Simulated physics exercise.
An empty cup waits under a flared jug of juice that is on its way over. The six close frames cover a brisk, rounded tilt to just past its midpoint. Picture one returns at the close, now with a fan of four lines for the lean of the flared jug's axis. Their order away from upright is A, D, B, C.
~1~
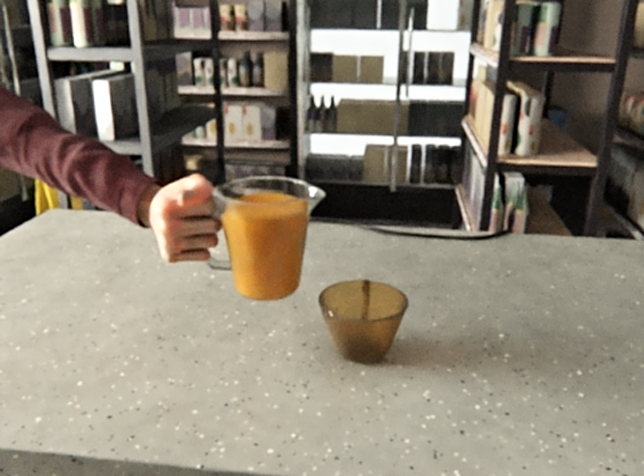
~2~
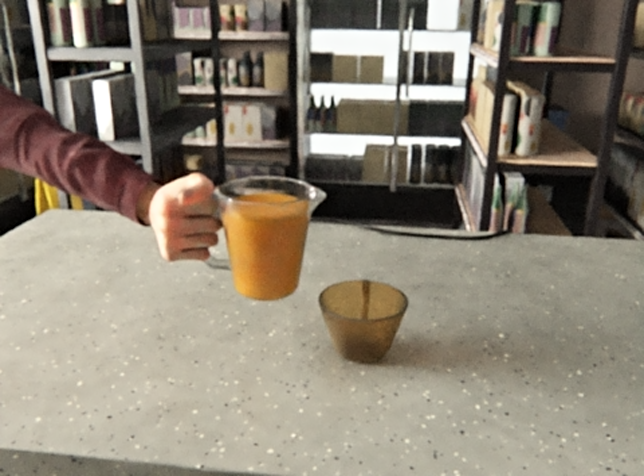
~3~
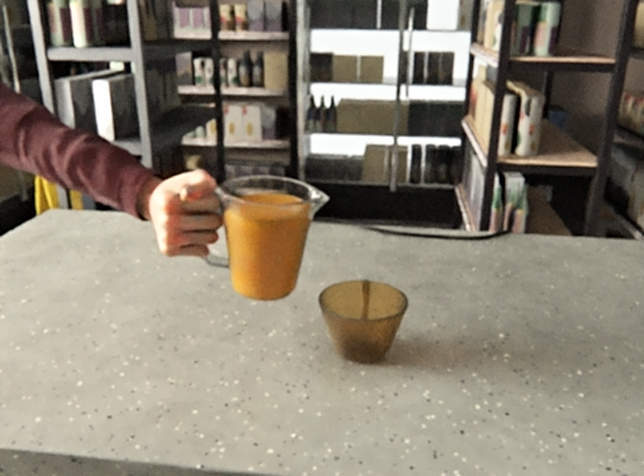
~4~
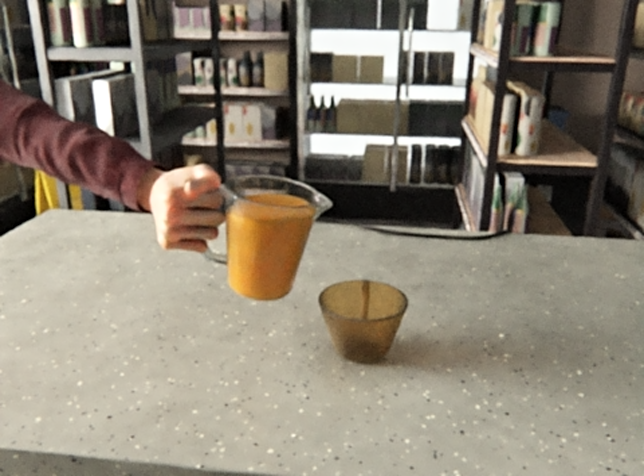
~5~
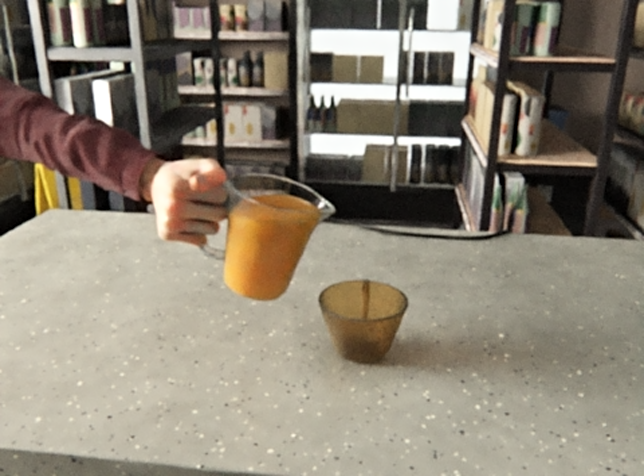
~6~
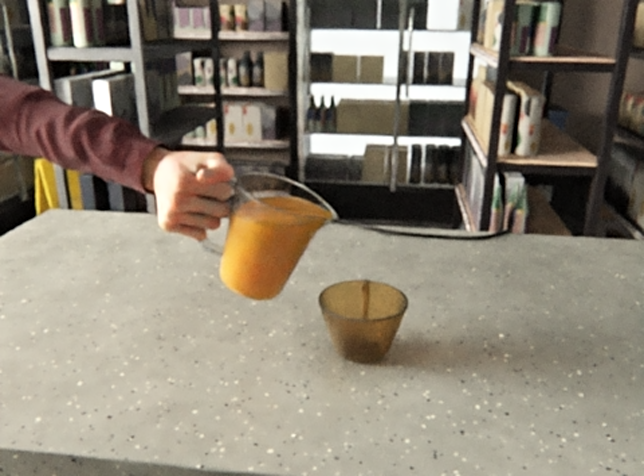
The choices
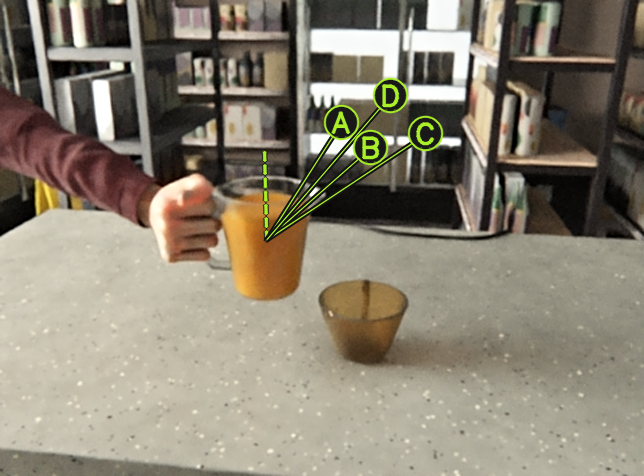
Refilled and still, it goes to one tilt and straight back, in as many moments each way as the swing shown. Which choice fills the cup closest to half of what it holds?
Go for C.
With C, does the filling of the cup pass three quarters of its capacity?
No, less.
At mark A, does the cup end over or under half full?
Under half.
In lime, A at (332, 137); B at (358, 159); C at (411, 144); D at (379, 108).
With A, the cup ends with about 15 % of what it can hold.
With B, the cup ends with about 38 % of what it can hold; 3 % of the juice is spilt.
With C, the cup ends with about 51 % of what it can hold; 4 % of the juice is spilt.
With D, the cup ends with about 27 % of what it can hold.
